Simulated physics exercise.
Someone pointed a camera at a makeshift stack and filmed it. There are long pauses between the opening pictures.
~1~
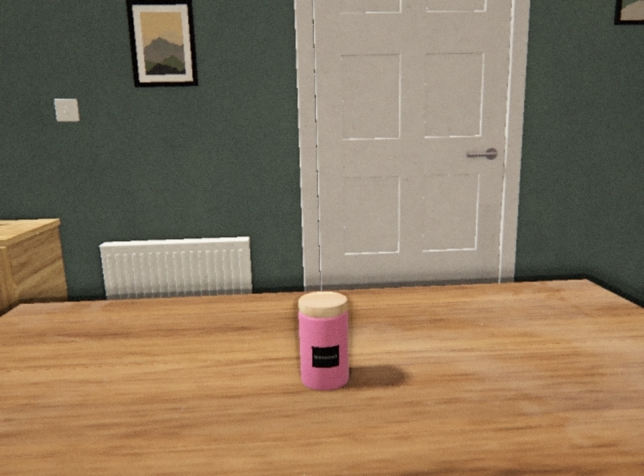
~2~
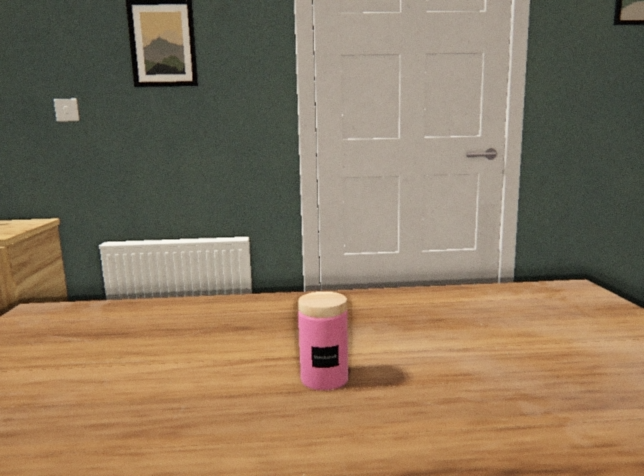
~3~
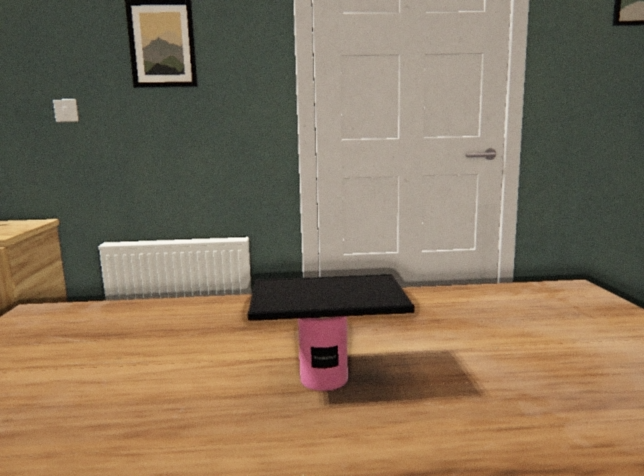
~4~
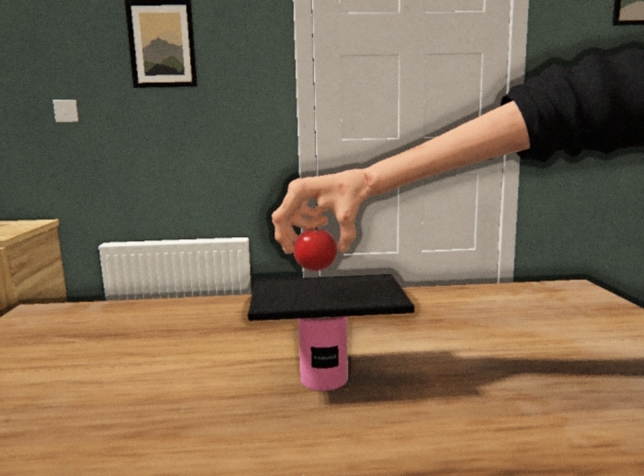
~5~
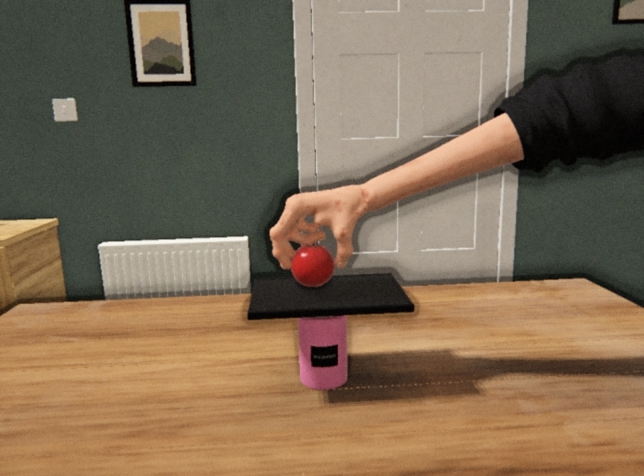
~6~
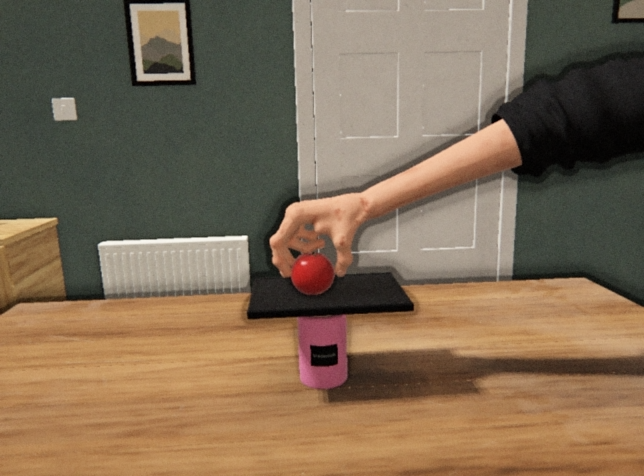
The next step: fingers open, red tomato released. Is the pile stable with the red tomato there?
It never falters.
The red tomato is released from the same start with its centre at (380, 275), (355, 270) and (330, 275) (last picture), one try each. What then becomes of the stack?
The stack tumbles down in the first case, remains standing in the second, and remains standing in the third.
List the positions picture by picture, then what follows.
In the first picture, the last thing is not in view yet; pink jar (324, 340).
In the second picture, the last thing is not in view yet; pink jar (324, 340).
In the third picture, the last thing is not in view yet; pink jar (323, 340).
In the fourth picture, coming down; red tomato (315, 250); pink jar (323, 340).
In the fifth picture, coming down; red tomato (313, 265); pink jar (323, 339).
In the sixth picture, set down, still held; red tomato (313, 274); pink jar (323, 338).
Then, 0.50 s after the last picture, nothing has stirred.
Then, 1.40 s after the last picture, red tomato resting near (313, 274).
At rest, all 3 in place. Seen from the same camera at the end, red tomato near (313, 274). The stack stays up.
